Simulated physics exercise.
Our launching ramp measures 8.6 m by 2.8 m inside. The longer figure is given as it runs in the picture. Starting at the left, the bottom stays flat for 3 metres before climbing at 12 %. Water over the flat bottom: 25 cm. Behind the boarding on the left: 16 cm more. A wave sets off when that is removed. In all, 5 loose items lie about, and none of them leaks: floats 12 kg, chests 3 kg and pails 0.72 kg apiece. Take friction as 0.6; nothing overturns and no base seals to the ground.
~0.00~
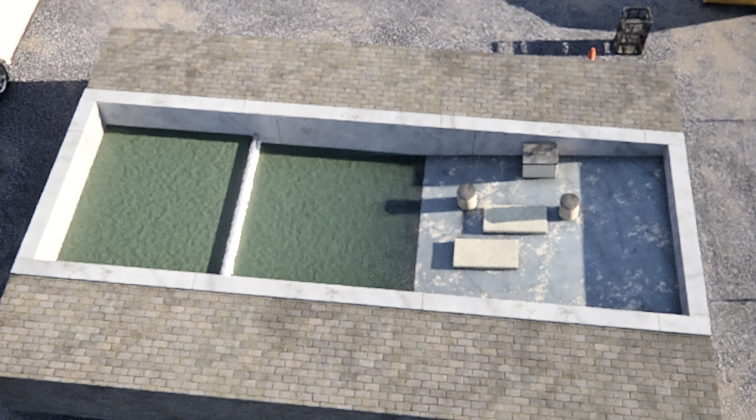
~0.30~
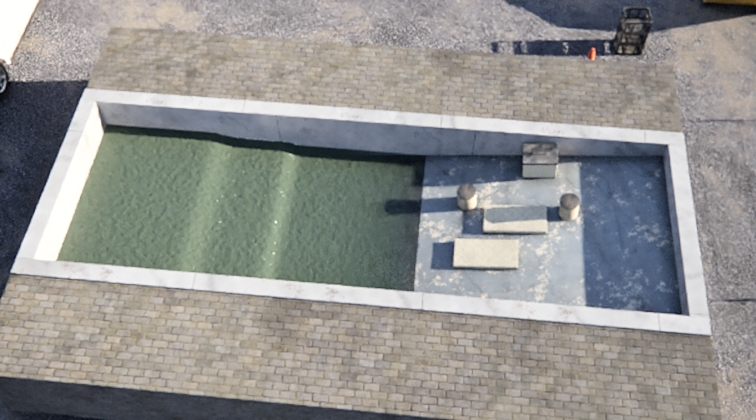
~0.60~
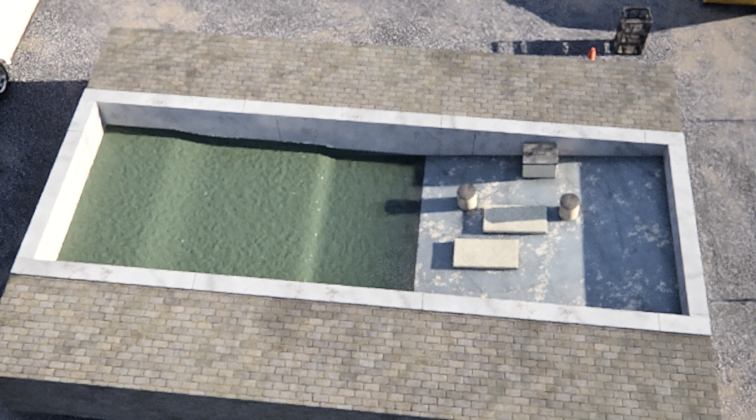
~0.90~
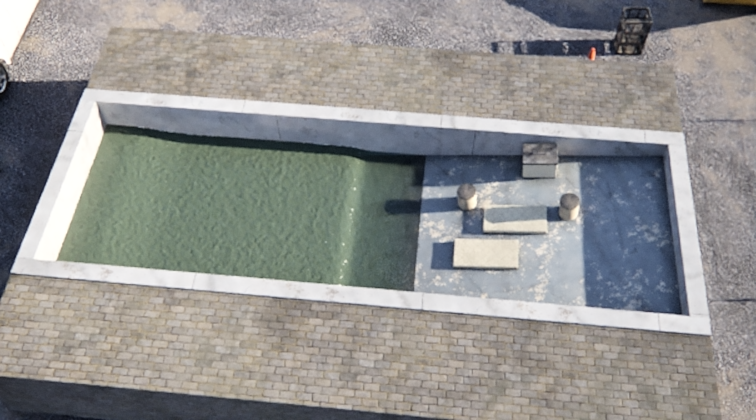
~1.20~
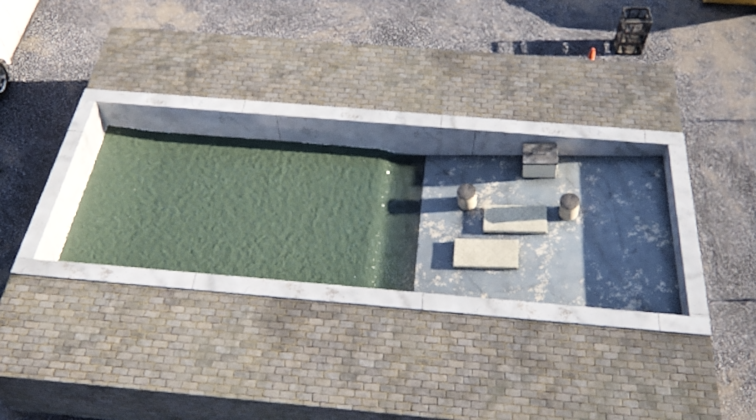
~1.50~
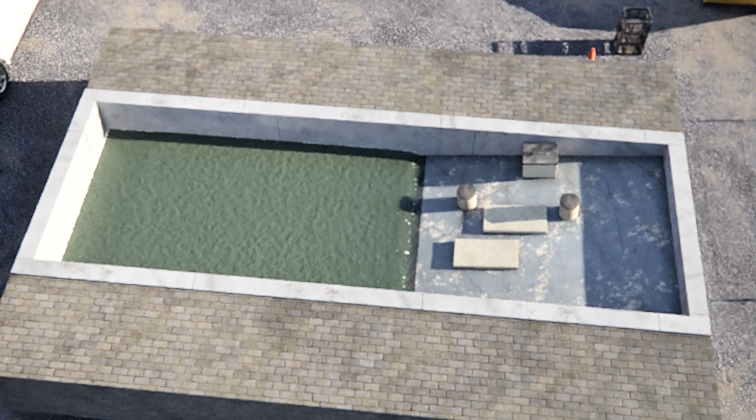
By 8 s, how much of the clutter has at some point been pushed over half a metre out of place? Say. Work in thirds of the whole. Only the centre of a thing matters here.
I would say one to two thirds.
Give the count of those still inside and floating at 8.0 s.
The count is 2.
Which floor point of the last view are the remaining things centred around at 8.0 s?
Near (459, 206).
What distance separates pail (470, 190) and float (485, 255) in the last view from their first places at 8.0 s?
In turn: 150 cm, 250 cm.
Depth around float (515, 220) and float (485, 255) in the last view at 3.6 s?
Some 3 cm at the first, some 6 cm at the second.
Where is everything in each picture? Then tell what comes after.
The first picture shows a float at (516, 218) rests on the ground; a chest at (543, 154), on the bottom; 14.0 m2 under water; 0 of 5 have shifted.
The second picture shows a float at (516, 218) rests on the ground; a chest at (543, 154), on the bottom; water covers 14.0 m2; 0 of 5 have shifted.
The third picture shows a float at (516, 218) rests on the ground; a chest at (543, 154), on the bottom; water covers 14.0 m2; 0 of 5 have shifted.
The fourth picture shows a float at (516, 218) rests on the ground; a chest at (543, 154), on the bottom; water covers 14.0 m2; 0 of 5 have shifted.
The fifth picture shows a float at (516, 218) rests on the ground; a chest at (543, 154) rests on the ground; water covers 14.0 m2; 0 of 5 have shifted.
The sixth picture shows a float at (516, 218) rests on the ground; a chest at (543, 154) rests on the ground; 14.0 m2 under water; 0 of 5 have shifted.
After 2.1 s 0 of 5 are over 50 cm from their spots; 0 afloat.
After 3.6 s 1 of 5 are over 50 cm from their spots; 2 afloat.
After 5.6 s 1 of 5 are over 50 cm from their spots; 2 afloat.
After 8.0 s 2 of 5 are over 50 cm from their spots, and 2 have been at some point; 2 afloat.
